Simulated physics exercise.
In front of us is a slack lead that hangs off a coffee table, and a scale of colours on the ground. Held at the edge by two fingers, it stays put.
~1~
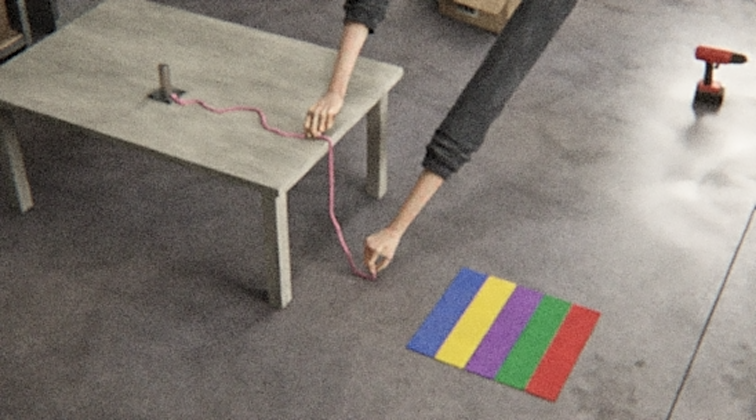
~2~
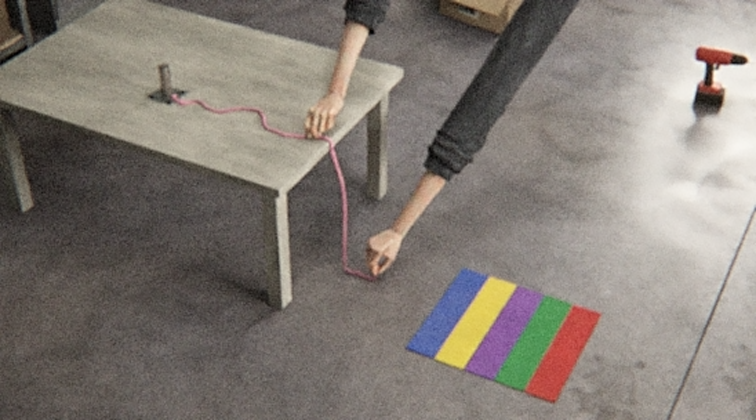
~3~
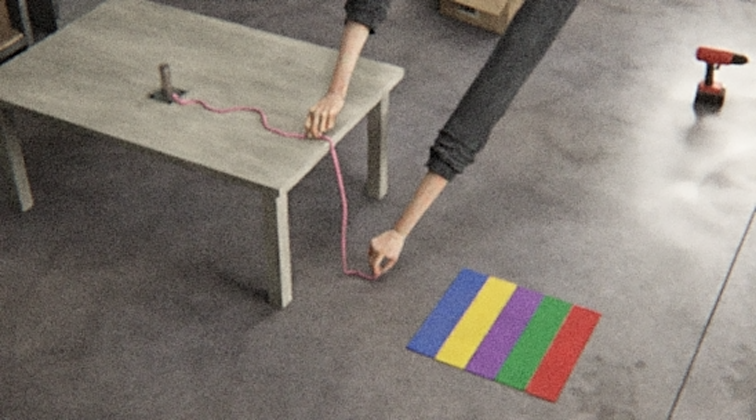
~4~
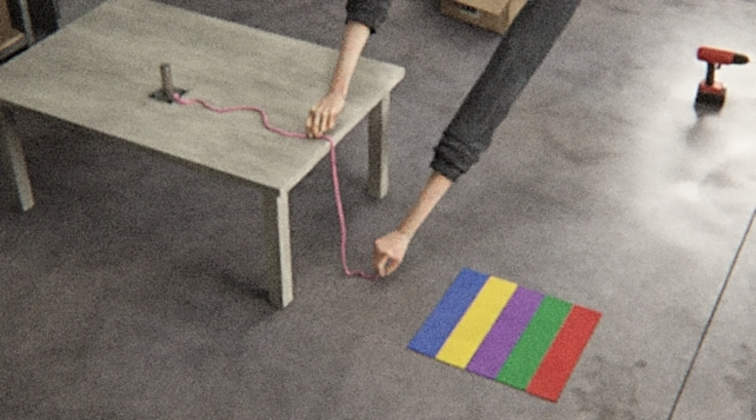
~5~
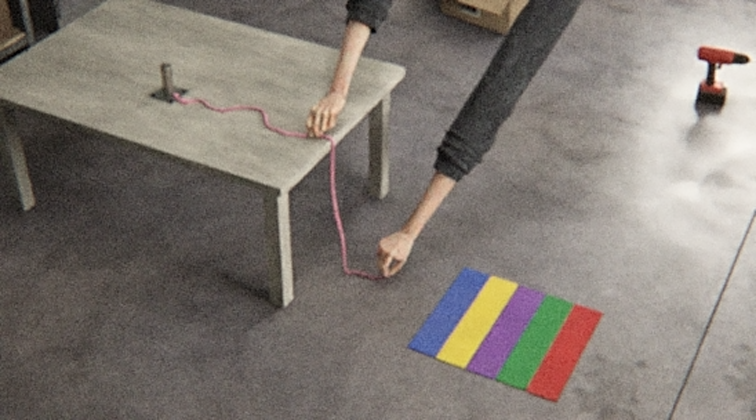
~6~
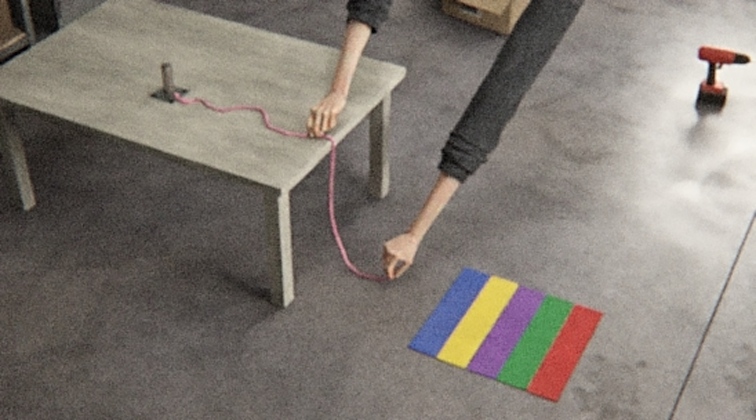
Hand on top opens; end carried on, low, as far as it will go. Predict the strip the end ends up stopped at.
The end ends up at the purple strip.
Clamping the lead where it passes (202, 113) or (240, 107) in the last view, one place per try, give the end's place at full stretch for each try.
First try close to (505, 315), second close to (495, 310).
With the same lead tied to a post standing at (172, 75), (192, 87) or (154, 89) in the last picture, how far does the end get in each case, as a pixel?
Try by try, around (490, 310), (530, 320) and (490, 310).
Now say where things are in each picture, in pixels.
End (375, 270); blue (430, 337); yellow (459, 347); purple (488, 358); green (518, 369); red (549, 380), in the first frame.
End (377, 272); lead through (191, 102) (245, 109) (282, 135) (333, 155) (345, 214) (344, 263), in the second frame.
End (380, 272), in the third frame.
End (384, 273); lead through (193, 102) (246, 108) (283, 134) (332, 154) (340, 212) (344, 263), in the fourth frame.
End (388, 274), in the fifth frame.
End (394, 276); lead through (194, 101) (248, 108) (284, 134) (333, 153) (331, 209) (346, 262), in the sixth frame.
Soon after, end near (464, 300); over blue.
Then, end near (495, 311); over yellow.
At full stretch, end near (514, 317); over purple. It gets as far as the purple strip.
